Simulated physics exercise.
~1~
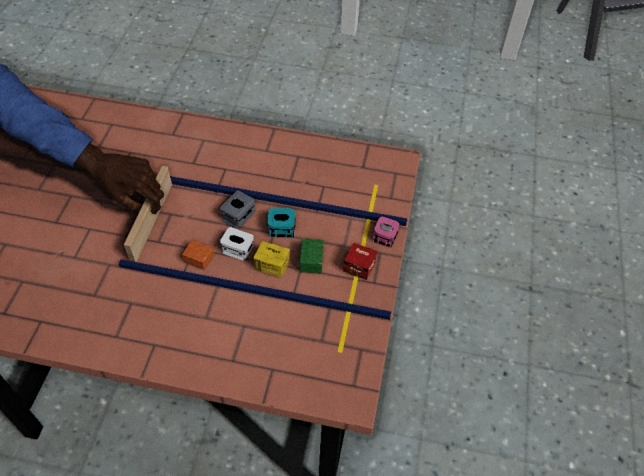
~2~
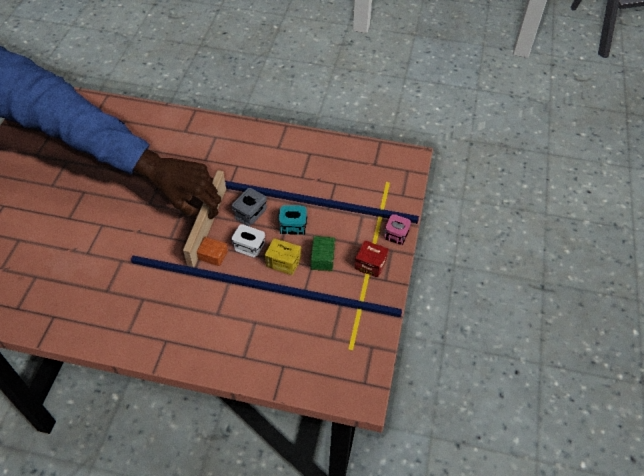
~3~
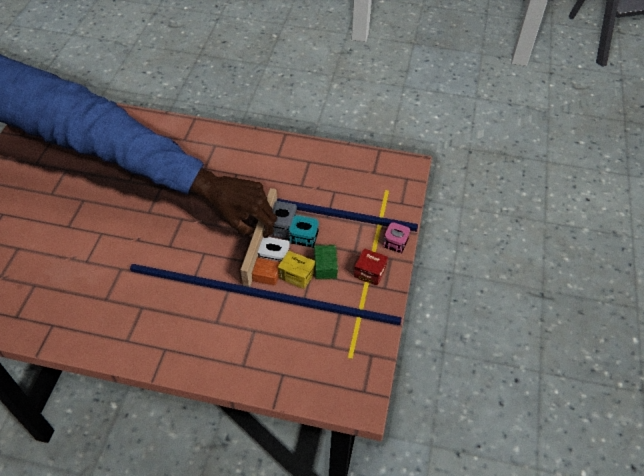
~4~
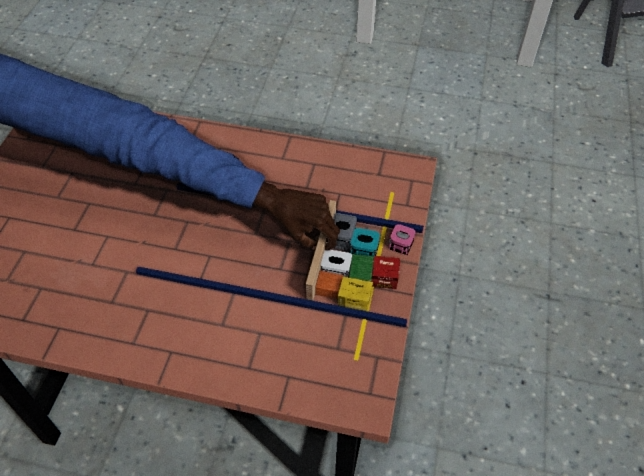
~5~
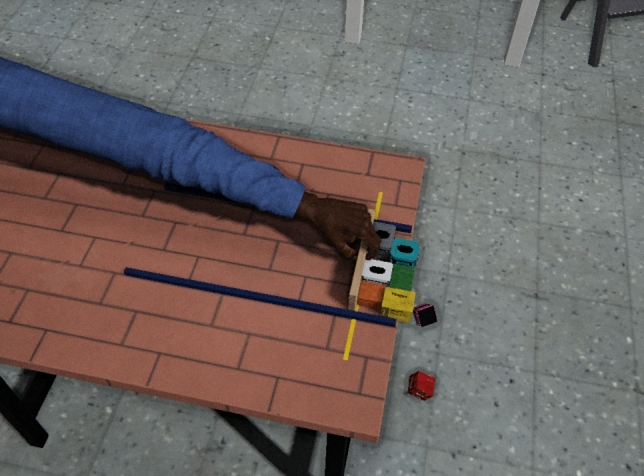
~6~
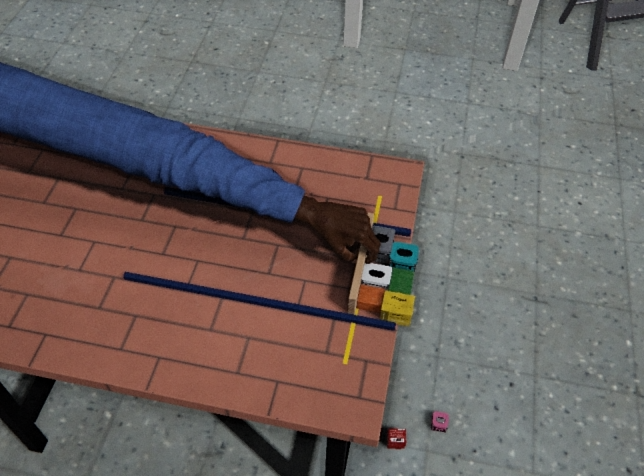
At the start, a hand holds a wooden board upright at the left of a brick-patterned table, behind a scatter of small coloured blocks between two dark blue strips. The hand pushes the board right, and it gathers the orange, white and grey pieces, then bunches them against the teal, yellow and green ones. The cluster reaches the red and pink pieces near the yellow line. As the board reaches the line, the red and pink pieces tumble off the table's right end. The board stops, the two fallen pieces end up on the floor, and the rest stay crowded at the edge.
